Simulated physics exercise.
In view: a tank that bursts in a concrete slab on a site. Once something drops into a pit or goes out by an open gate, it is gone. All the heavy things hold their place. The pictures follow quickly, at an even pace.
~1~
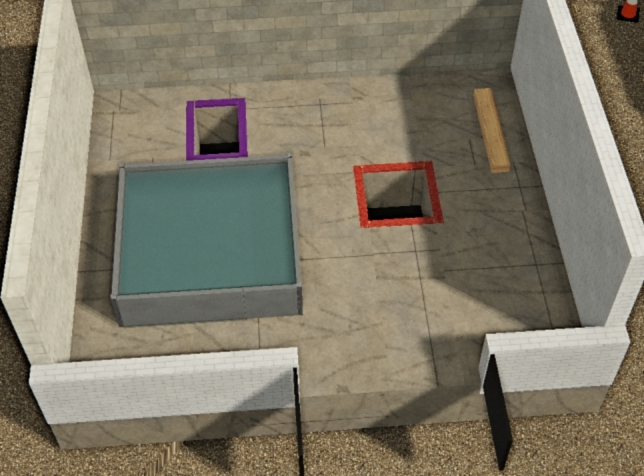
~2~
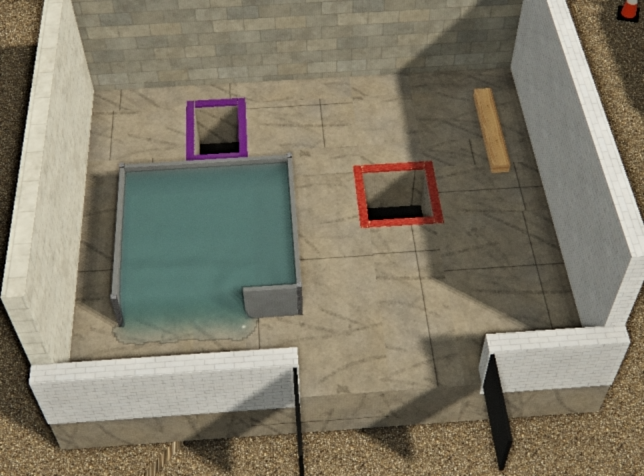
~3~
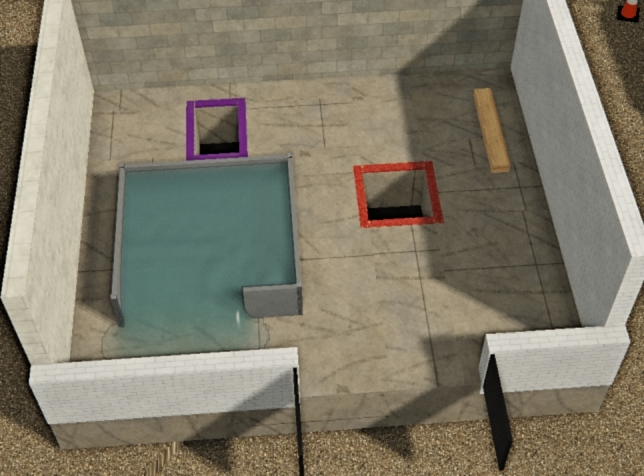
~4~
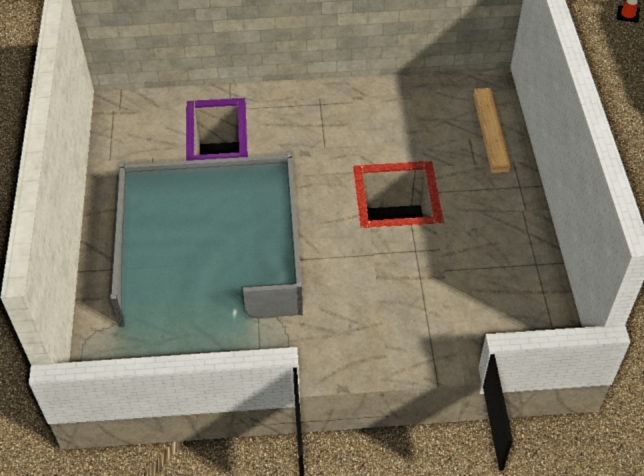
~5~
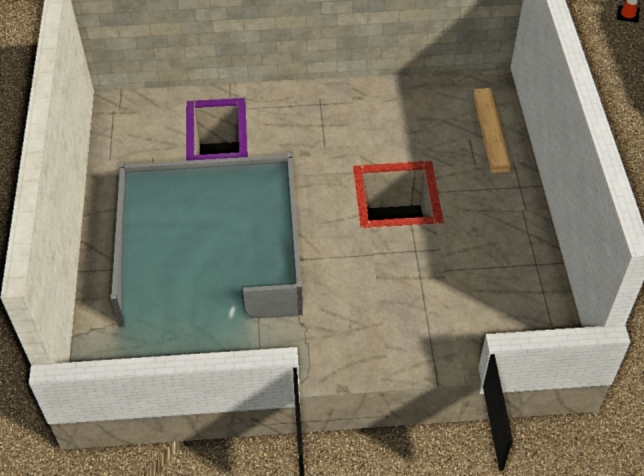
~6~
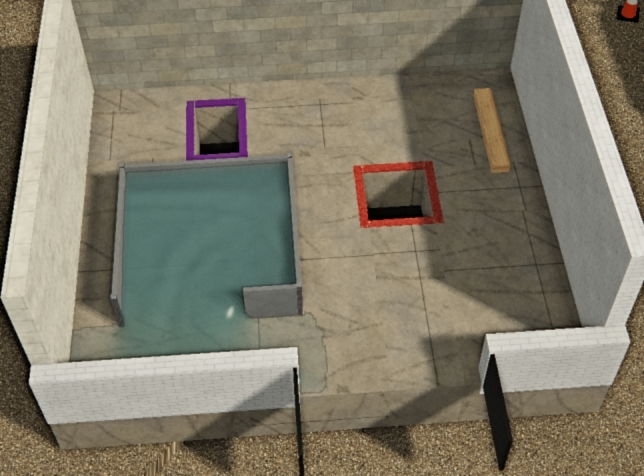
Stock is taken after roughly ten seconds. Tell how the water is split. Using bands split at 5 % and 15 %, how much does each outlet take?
At the end, the gate swallows five to fifteen per cent. The red pit swallows five to fifteen per cent. The purple pit swallows five to fifteen per cent.
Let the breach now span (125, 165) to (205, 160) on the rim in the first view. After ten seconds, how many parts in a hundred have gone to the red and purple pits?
Shares: Red at 2 percent, purple at 45 percent.
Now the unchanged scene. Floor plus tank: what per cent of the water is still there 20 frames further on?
That comes to around 96 in a hundred.
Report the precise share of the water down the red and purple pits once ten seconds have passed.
About 8 percent for the first and about 10 percent for the second.
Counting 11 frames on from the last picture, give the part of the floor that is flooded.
About 35 %.
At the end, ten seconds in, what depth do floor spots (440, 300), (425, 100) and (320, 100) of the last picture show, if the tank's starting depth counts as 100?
Readings in order: Around 6, 6 and 12 %.
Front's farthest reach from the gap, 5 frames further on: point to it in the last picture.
The farthest wet point should be near (410, 372).
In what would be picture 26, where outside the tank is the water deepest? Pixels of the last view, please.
At about (94, 100).
A moment on, water covers 15 % of the floor; the gate 0 %, the red pit 0 %, the purple pit 0 %.
Next, water covers 35 % of the floor; the gate 1 %, the red pit 0 %, the purple pit 0 %.
Then, water covers 55 % of the floor; the gate 3 %, the red pit 1 %, the purple pit 0 %.
Later, water covers 80 % of the floor; the gate 7 %, the red pit 1 %, the purple pit 5 %.
In the end, water covers 90 % of the floor; the gate 11 %, the red pit 8 %, the purple pit 10 %.
